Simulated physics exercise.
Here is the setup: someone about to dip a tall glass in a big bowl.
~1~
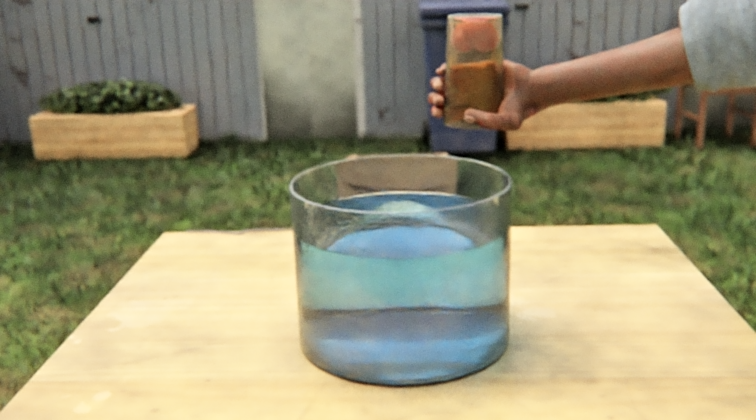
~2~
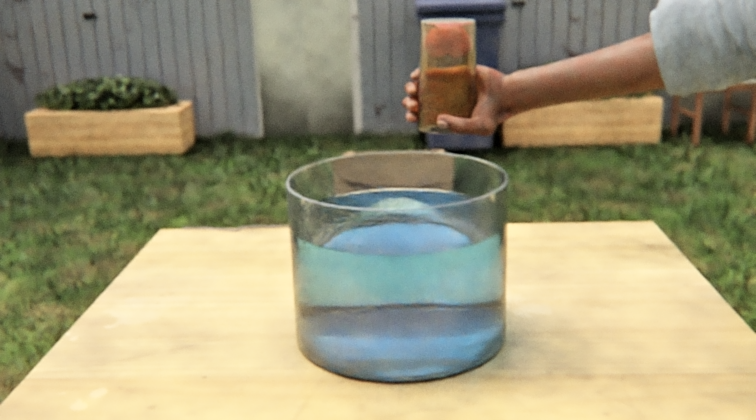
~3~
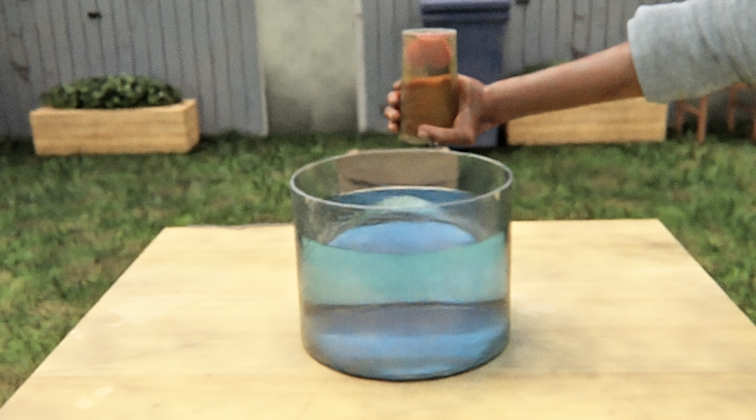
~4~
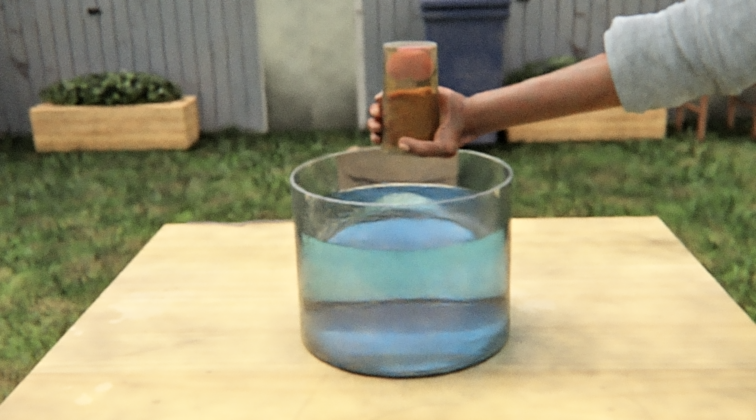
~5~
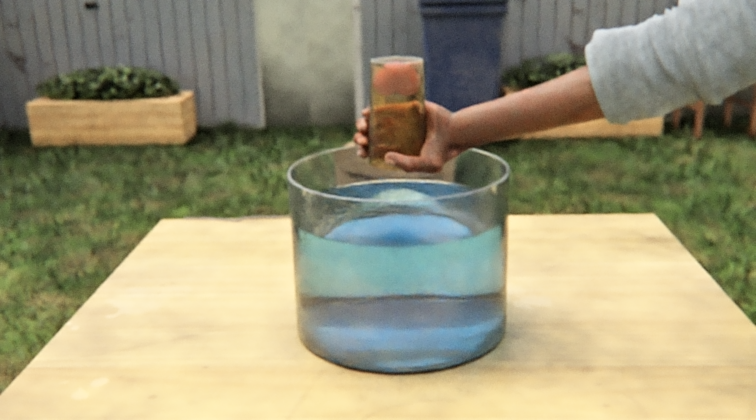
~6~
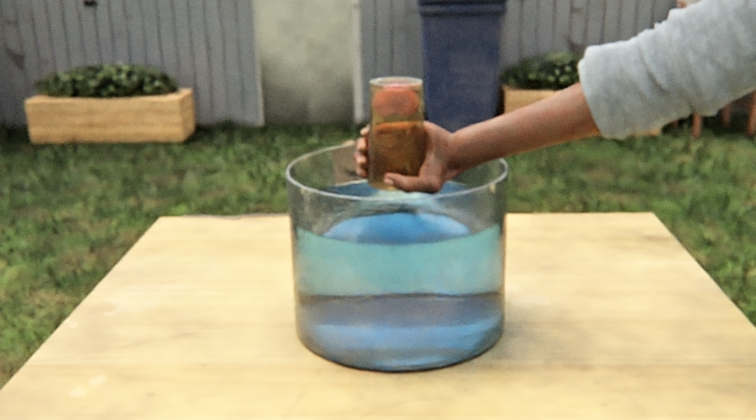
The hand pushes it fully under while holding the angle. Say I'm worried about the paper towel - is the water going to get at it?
No, it stays clear of the water.
Soon after, the tall glass enters the water.
Later, air is trapped inside and holds the level down.
In the end, the tall glass is under, still full of air, and the paper towel is dry.
